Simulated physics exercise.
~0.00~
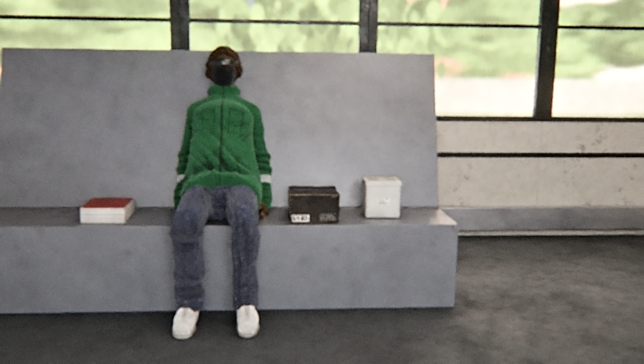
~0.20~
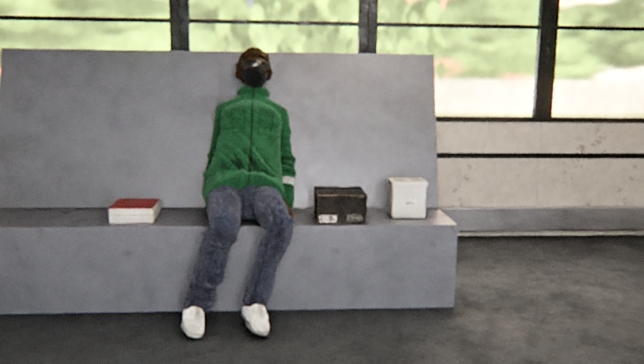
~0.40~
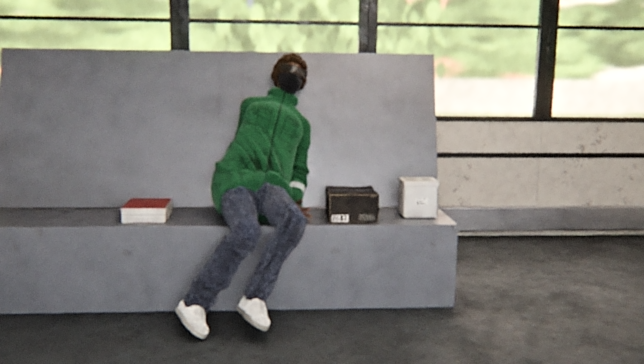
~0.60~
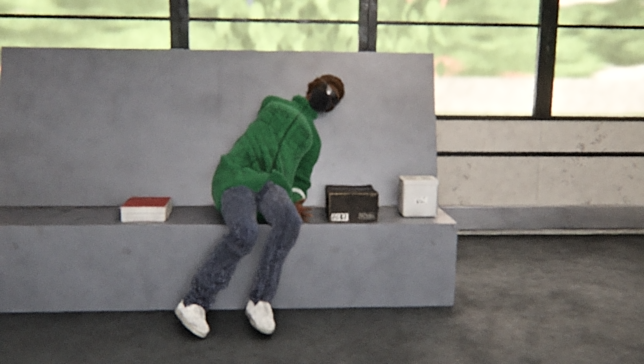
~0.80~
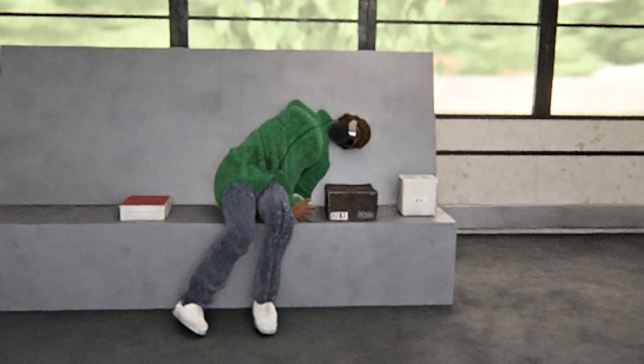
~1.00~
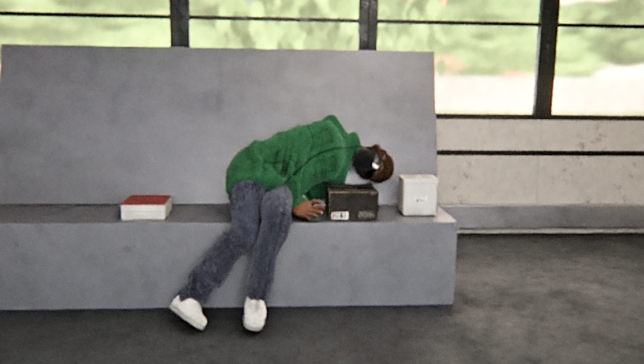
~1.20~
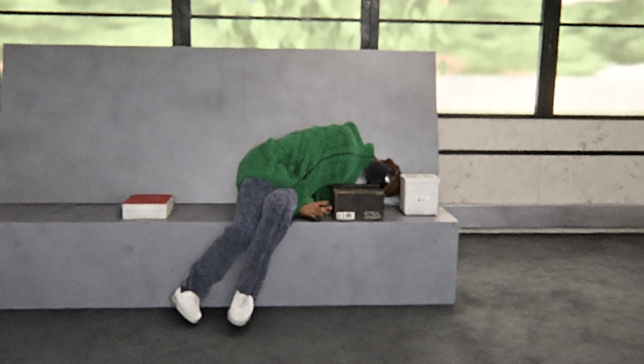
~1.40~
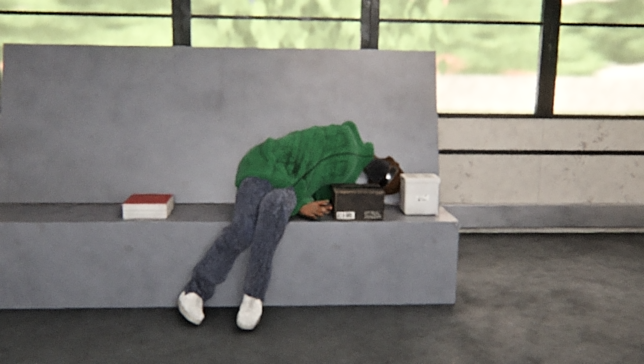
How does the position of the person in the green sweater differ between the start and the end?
At the start the person sits upright on the bench, between the red-topped box and the black box. By the end the person is farther right and lower, slumped sideways over the black box with the head near the white container.
